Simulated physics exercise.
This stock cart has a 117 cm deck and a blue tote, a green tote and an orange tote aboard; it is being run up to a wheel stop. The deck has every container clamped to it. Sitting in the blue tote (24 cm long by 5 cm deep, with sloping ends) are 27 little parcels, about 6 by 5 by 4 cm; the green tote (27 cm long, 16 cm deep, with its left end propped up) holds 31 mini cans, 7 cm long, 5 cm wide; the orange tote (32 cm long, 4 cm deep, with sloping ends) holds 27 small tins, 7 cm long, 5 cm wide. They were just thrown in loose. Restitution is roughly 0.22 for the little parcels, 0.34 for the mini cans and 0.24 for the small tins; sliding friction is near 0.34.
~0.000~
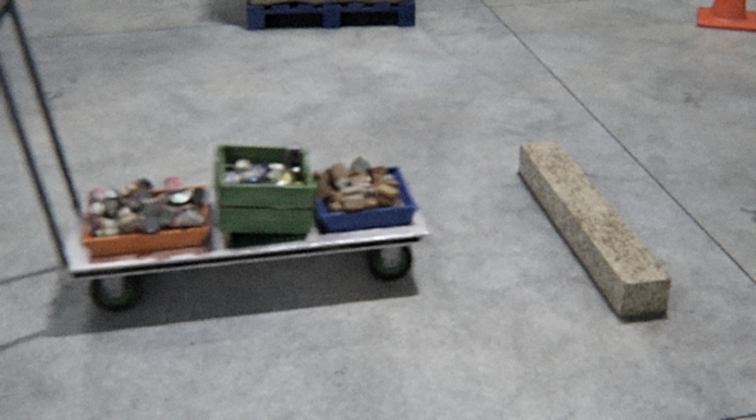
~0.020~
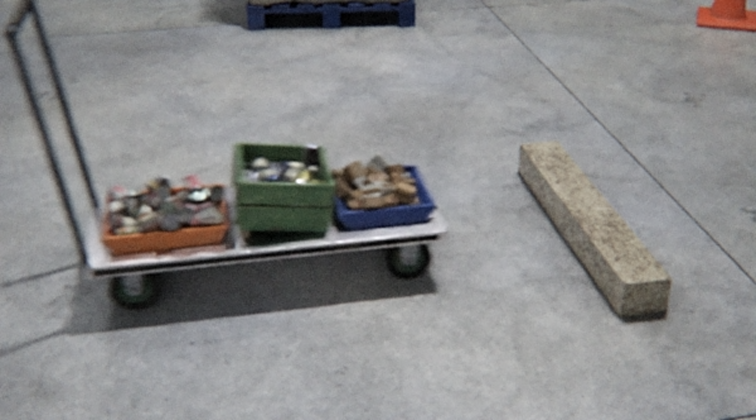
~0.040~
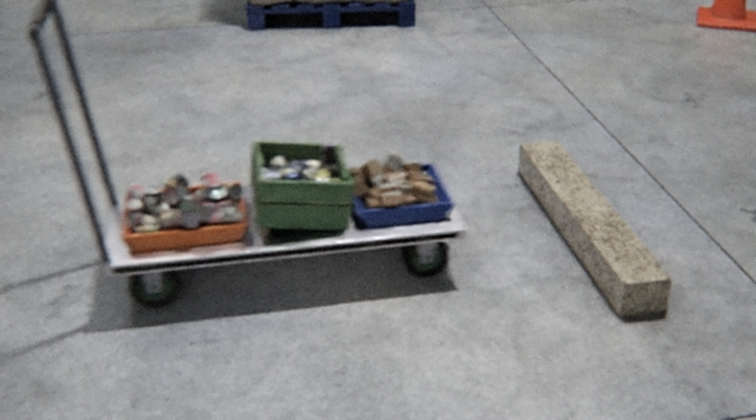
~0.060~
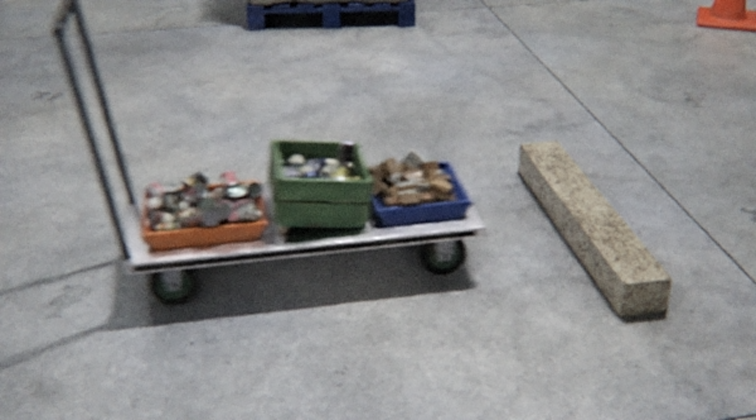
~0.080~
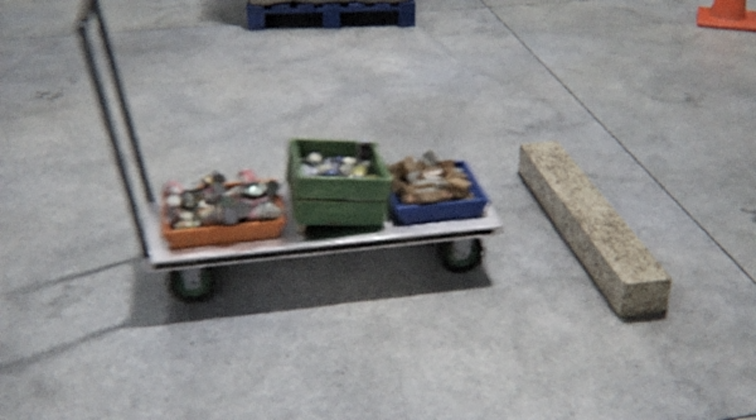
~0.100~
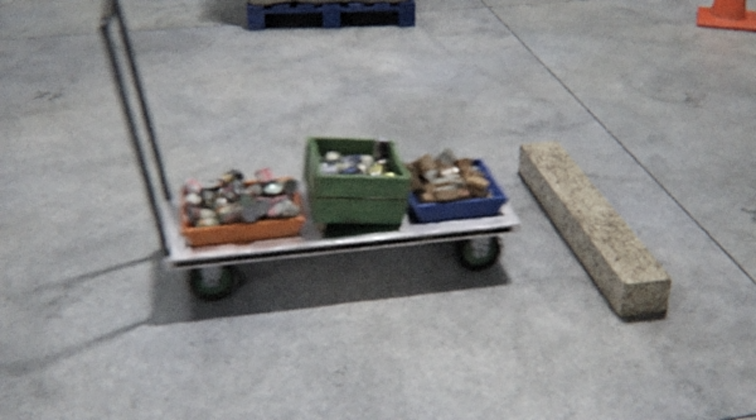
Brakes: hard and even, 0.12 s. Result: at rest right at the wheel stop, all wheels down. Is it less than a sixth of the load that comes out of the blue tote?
Retained: Below five sixths.
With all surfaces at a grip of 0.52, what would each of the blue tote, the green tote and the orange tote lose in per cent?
In that setup blue tote sheds 40 percent, green tote sheds 10 percent, and orange tote sheds 30 percent.
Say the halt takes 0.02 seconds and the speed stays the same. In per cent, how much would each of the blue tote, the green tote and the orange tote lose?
With that change, blue tote 40 per cent, green tote 20 per cent, orange tote 60 per cent.
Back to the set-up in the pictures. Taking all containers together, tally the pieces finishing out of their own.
It comes to some 25 pieces.
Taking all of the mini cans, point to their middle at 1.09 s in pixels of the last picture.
Centre: About (447, 175) px.
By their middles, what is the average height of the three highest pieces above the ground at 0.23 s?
About 40 cm up.
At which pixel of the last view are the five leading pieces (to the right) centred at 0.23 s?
Roughly at (567, 169).
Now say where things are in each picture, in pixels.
In the first picture (we follow the rim corner now nearest the camera), blue tote at (323, 215); green tote at (225, 184); 60 cm still to roll; nothing out yet.
In the second picture, blue tote at (342, 213); green tote at (245, 182); 54 cm still to roll.
In the third picture, blue tote at (361, 211); green tote at (265, 180); 48 cm still to roll.
In the fourth picture, blue tote at (379, 210); green tote at (285, 178); 41 cm still to roll.
In the fifth picture, blue tote at (398, 208); green tote at (304, 177); 35 cm still to roll.
In the sixth picture, blue tote at (416, 206); green tote at (324, 175); 29 cm still to roll; nothing out yet.
After 0.13 s, the brake bites.
After 0.23 s, 1 of 27 out of the blue tote, 0 of 31 out of the green tote and 0 of 27 out of the orange tote.
After 0.35 s, 5 of 27 out of the blue tote, 1 of 31 out of the green tote and 4 of 27 out of the orange tote.
After 0.58 s, 11 of 27 out of the blue tote, 2 of 31 out of the green tote and 9 of 27 out of the orange tote.
Final count (at 1.09 s), 11 of 27 out of the blue tote, 2 of 31 out of the green tote and 11 of 27 out of the orange tote. Asked share, 11 of 27, 41 per cent.
